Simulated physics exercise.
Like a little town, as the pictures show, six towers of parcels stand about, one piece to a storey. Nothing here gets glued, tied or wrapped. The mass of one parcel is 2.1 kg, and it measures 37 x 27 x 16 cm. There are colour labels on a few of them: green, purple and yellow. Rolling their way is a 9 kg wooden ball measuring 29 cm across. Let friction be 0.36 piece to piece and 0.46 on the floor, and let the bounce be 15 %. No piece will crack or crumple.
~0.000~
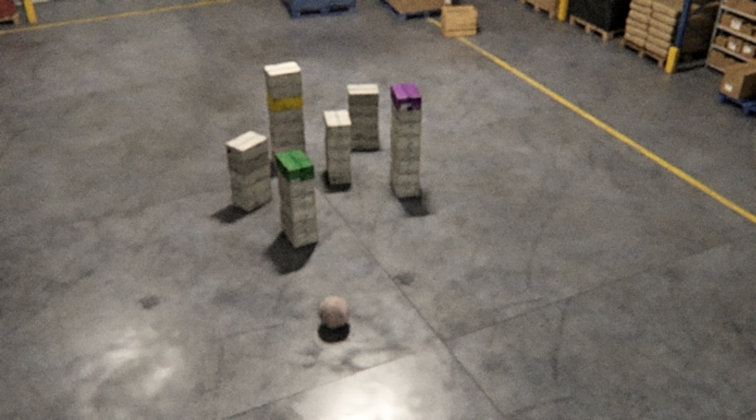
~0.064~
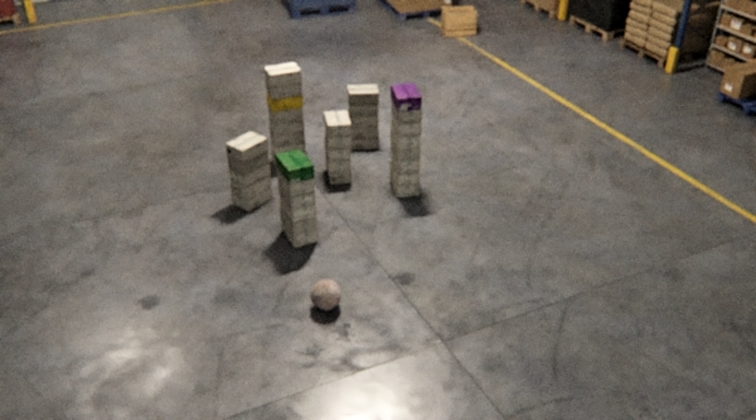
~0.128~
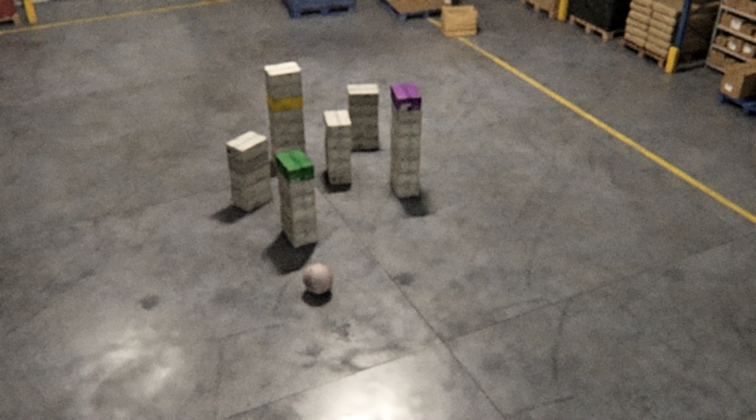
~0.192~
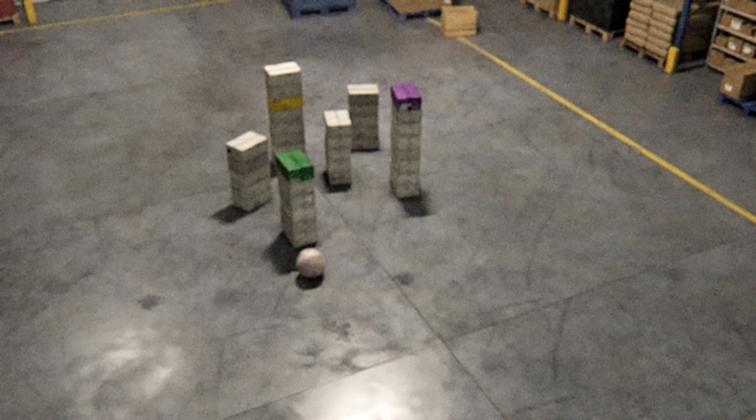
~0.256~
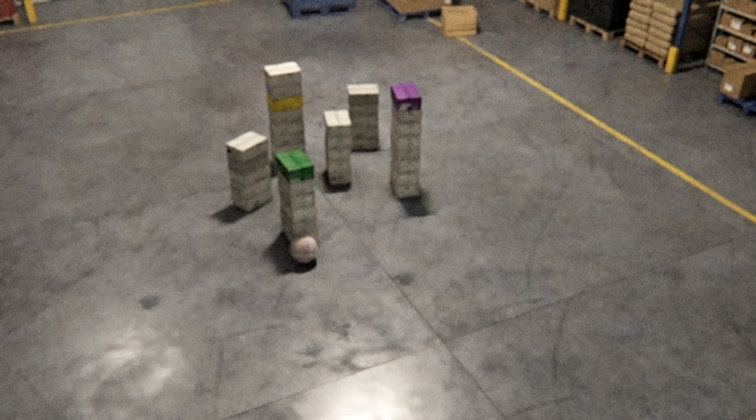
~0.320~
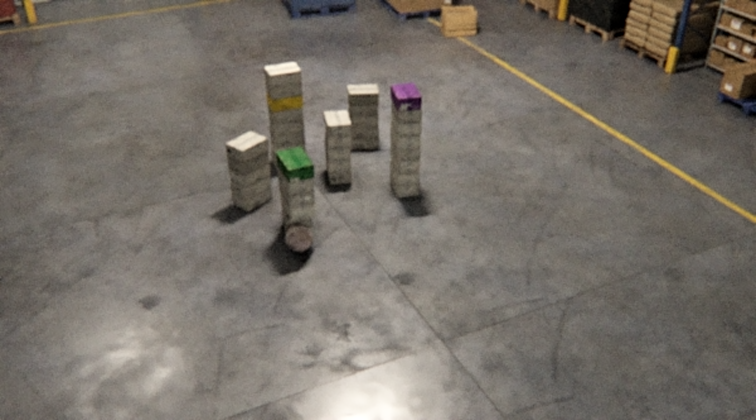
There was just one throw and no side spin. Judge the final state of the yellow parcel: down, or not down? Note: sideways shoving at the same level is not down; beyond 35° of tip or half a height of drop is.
Not down.
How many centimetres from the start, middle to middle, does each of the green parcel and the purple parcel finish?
Distances: Green 80, purple 0 (cm).
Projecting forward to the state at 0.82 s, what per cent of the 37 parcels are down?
At that moment 10 per cent.
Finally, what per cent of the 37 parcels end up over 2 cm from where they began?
I get 30 %.
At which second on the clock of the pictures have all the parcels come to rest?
At around 1.5 s.
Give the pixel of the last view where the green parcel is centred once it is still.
Resting position, last image: About (328, 224).
By 0.54 s, ball still moving; none of the 37 parcels down, 6 disturbed; yellow parcel unmoved; green parcel tilted 19°, 57 mm lower.
By 0.82 s, ball still moving; 4 of the 37 parcels down; yellow parcel unmoved; green parcel on its side.
When it is over (1.6 s), ball at rest; 5 of the 37 parcels down; yellow parcel unmoved; green parcel on its side; purple parcel unmoved. In pixels of the last frame, middles, yellow parcel near (285, 100), green parcel near (328, 224).
